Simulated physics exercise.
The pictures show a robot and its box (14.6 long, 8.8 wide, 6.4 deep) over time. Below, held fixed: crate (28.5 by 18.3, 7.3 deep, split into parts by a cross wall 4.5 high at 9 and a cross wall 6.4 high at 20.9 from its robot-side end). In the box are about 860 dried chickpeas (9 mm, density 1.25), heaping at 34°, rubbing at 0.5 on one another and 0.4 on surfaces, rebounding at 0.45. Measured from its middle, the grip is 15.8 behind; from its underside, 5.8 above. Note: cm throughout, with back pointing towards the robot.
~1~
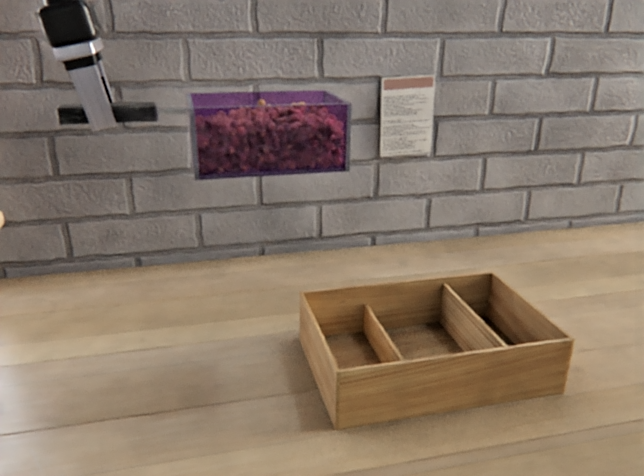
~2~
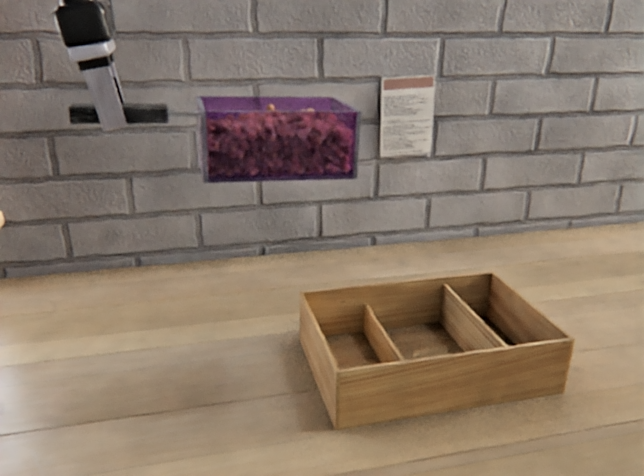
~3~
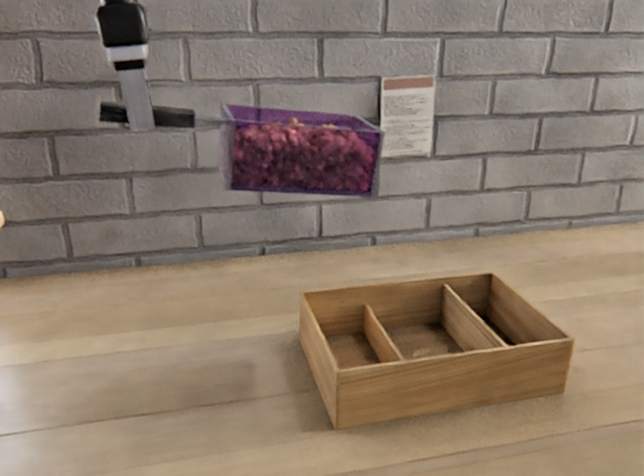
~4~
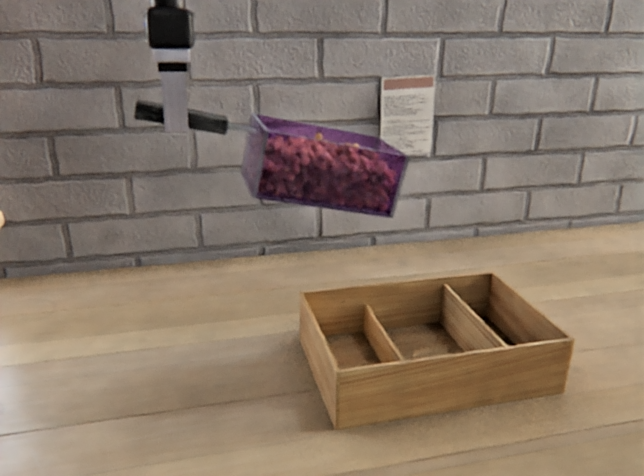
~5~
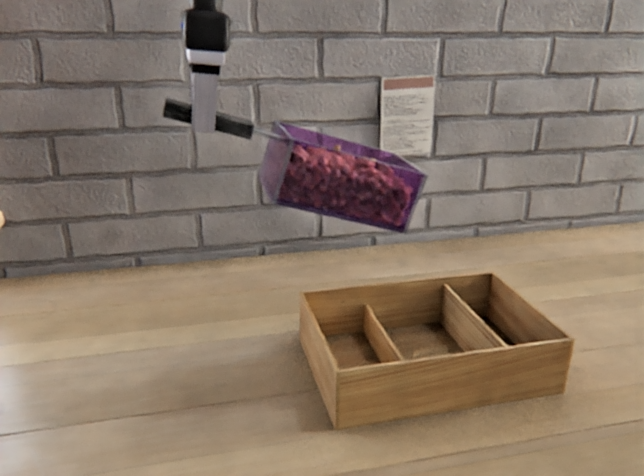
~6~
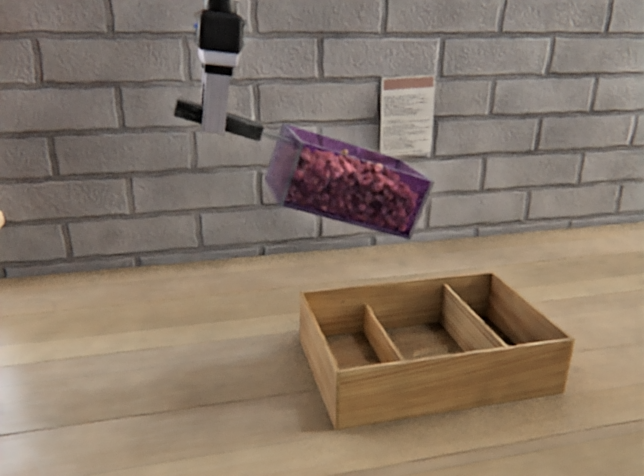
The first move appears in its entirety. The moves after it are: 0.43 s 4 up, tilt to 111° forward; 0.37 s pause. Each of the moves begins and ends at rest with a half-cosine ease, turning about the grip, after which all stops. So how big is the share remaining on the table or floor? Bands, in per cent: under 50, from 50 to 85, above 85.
Band: Above 85 per cent.
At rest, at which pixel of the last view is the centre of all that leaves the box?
It ends up close to (223, 390).
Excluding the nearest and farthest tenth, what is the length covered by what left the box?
Around 18 cm long.
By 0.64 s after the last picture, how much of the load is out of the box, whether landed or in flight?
I'd put it at some 60 percent up to then.
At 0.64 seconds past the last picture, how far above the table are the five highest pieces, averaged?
Those pieces are roughly 20 cm high.
Then, 0.32 s after the last picture, tilted 97° forward, highest piece 28 above the table; 720 in the box, 24 on the table or floor, 6 in the robot-side part, 114 in flight or on a rim.
Then, 0.64 s after the last picture, tilted 111° forward, highest piece 21 above the table; 364 in the box, 351 on the table or floor, 5 in the robot-side part, 144 in flight or on a rim.
Then, 1.00 s after the last picture, tilted 111° forward, highest piece 18 above the table; 768 on the table or floor, 50 in the box, 5 in the robot-side part, 41 in flight or on a rim.
Then, 2.05 s after the last picture, tilted 111° forward, highest piece 3 above the table; 859 on the table or floor, 5 in the robot-side part.
Final count, 859 on the table or floor, 5 in the robot-side part. That is 99 % on the table or floor.
